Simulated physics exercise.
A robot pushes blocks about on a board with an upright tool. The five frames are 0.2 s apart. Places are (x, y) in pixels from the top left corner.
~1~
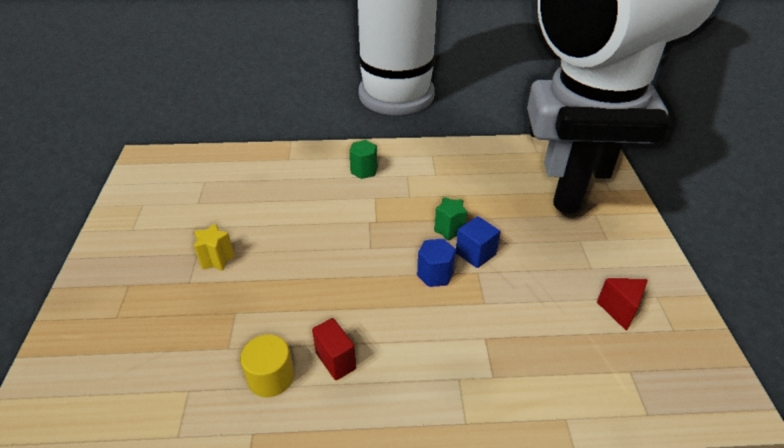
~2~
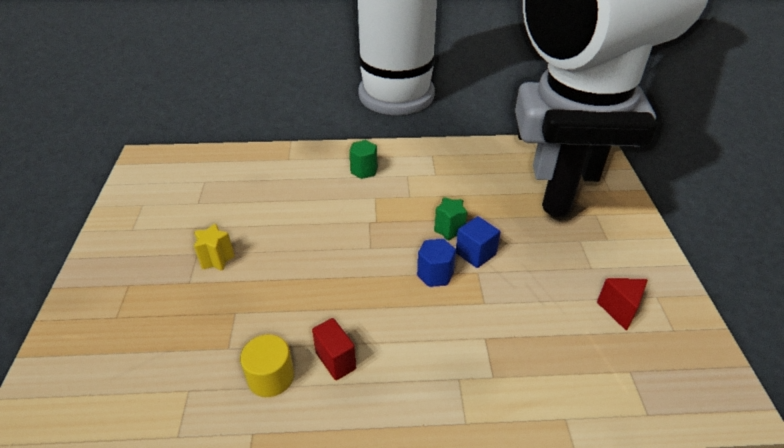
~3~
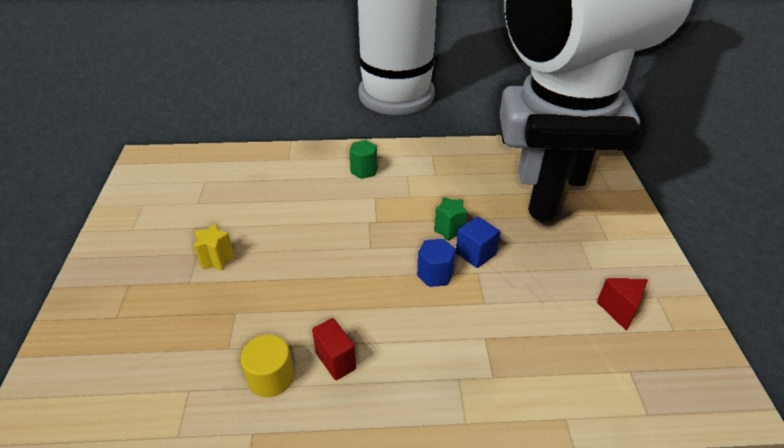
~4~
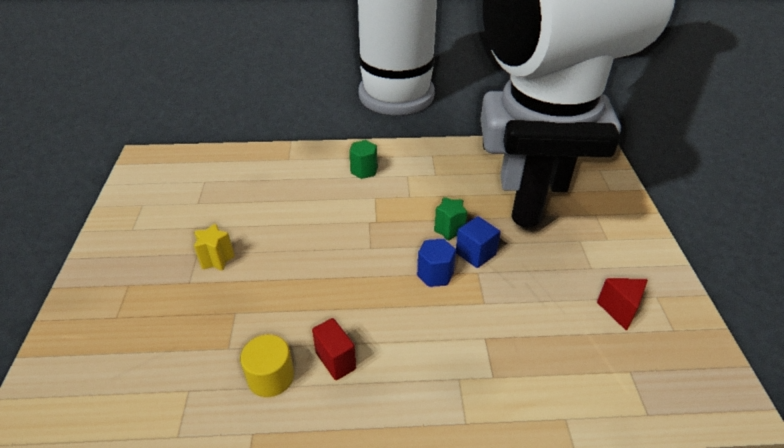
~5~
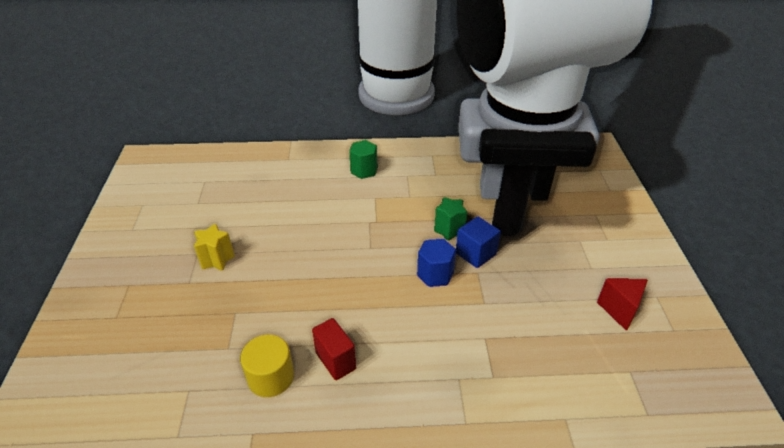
On a wooden board, a robot's upright black tool slides left toward the still blue blocks.
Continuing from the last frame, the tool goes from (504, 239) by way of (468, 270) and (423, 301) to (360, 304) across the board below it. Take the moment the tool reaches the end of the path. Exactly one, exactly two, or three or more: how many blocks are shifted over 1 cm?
Displaced: Two.
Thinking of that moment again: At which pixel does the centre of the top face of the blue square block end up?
Final place: (323, 275).
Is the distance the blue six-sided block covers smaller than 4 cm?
No, that is not how it ends up.
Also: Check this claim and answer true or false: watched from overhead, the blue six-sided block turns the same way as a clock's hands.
That is true.
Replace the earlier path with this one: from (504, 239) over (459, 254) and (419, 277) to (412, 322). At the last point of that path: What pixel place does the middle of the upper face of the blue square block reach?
It should be at (379, 307) by then.
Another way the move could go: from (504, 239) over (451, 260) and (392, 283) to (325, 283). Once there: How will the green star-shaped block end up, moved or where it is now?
Here the green star-shaped block stays on its spot.
What follows on the original path. One third of the way, tool at (469, 259); blue six-sided block at (408, 259), turned 25° clockwise; blue square block at (440, 252), turned 30° clockwise.
Two thirds of the way, tool at (423, 290); blue six-sided block at (354, 267), turned 60° clockwise; blue square block at (388, 275), turned 65° clockwise.
At the end, tool at (359, 293); blue six-sided block at (293, 264), turned 65° clockwise; green star-shaped block in place; blue square block at (323, 275), turned 70° clockwise.
